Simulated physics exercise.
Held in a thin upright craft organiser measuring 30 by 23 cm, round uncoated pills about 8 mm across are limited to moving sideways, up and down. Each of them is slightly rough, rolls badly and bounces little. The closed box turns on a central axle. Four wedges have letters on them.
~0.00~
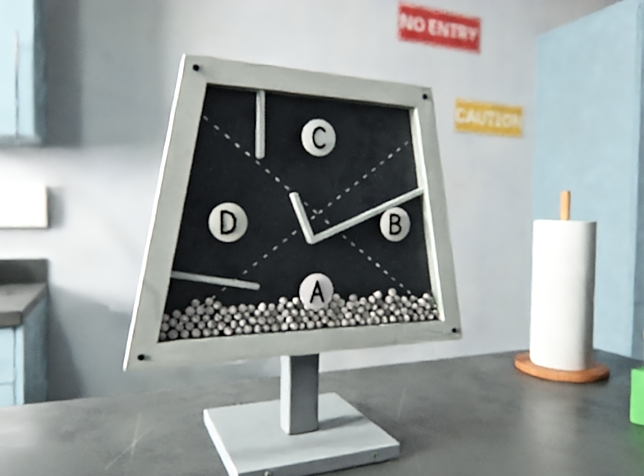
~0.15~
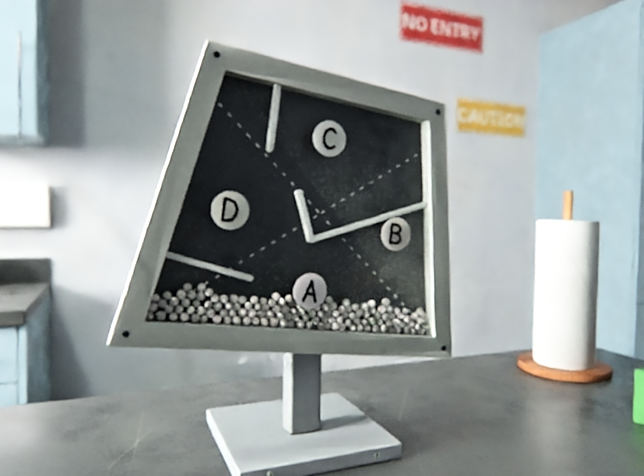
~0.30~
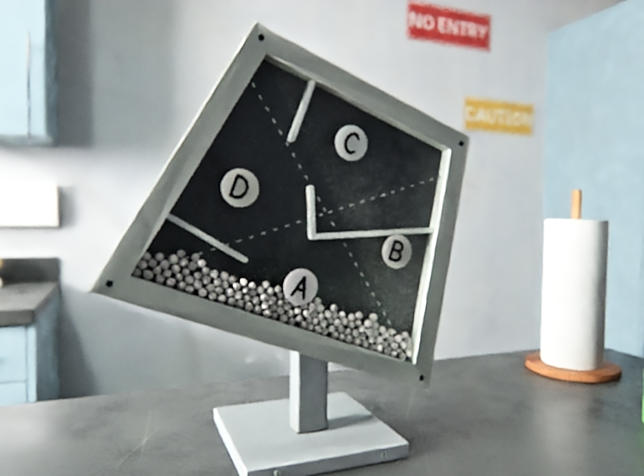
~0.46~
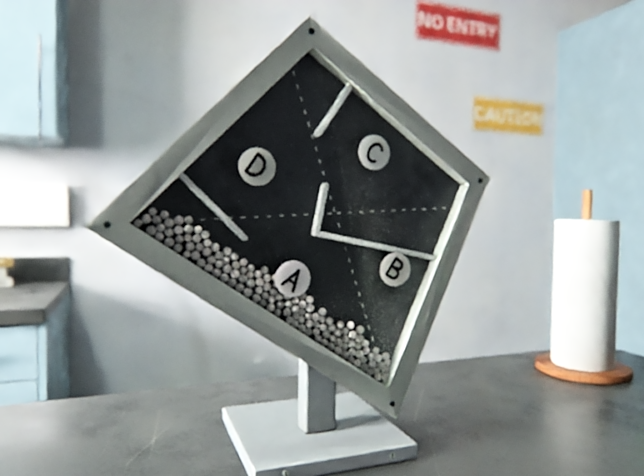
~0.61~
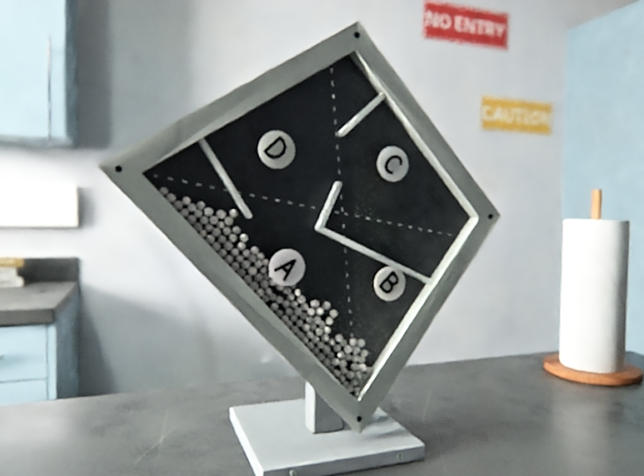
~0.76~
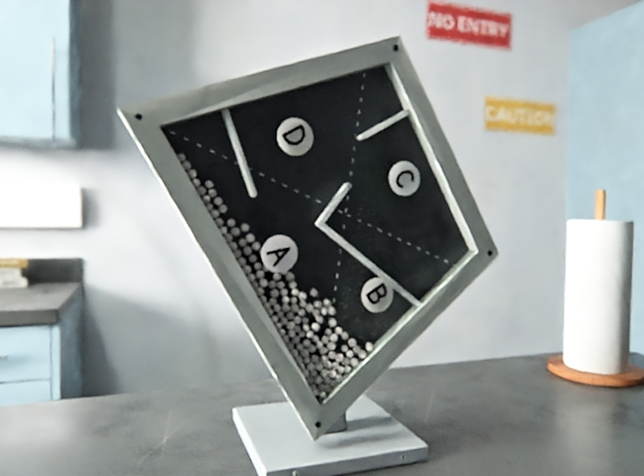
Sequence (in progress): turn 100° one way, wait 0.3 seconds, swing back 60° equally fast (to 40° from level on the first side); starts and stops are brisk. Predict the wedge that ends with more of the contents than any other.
I would say the one marked B.
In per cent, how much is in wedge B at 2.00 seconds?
Close to 65 % of the load.
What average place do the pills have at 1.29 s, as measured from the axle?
About 8 cm left and 9 cm below.
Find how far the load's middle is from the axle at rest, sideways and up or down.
About 4 cm right and 11 cm below.
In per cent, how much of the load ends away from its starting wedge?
Around 60 per cent, give or take.
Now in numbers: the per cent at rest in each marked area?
Tally: Wedge A = 35; wedge B = 65; wedge C = 0; wedge D = 0.
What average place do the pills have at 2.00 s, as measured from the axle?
Offset approx. 2 cm left, 12 cm below.
After 1.29 s, it stands 100° clockwise; the pills' middle is 8 cm left of and 9 cm below the centre; A 35 %, B 65 %.
After 2.00 s, it stands 70° clockwise; the pills' middle is 2 cm left of and 12 cm below the centre; A 35 %, B 65 %.
After 2.42 s, it stands 40° clockwise; the pills' middle is 4 cm right of and 11 cm below the centre; A 35 %, B 65 %.
Settled by 3.0 s, it stands 40° clockwise; A 35 %, B 65 %, C 0 %, D 0 %.
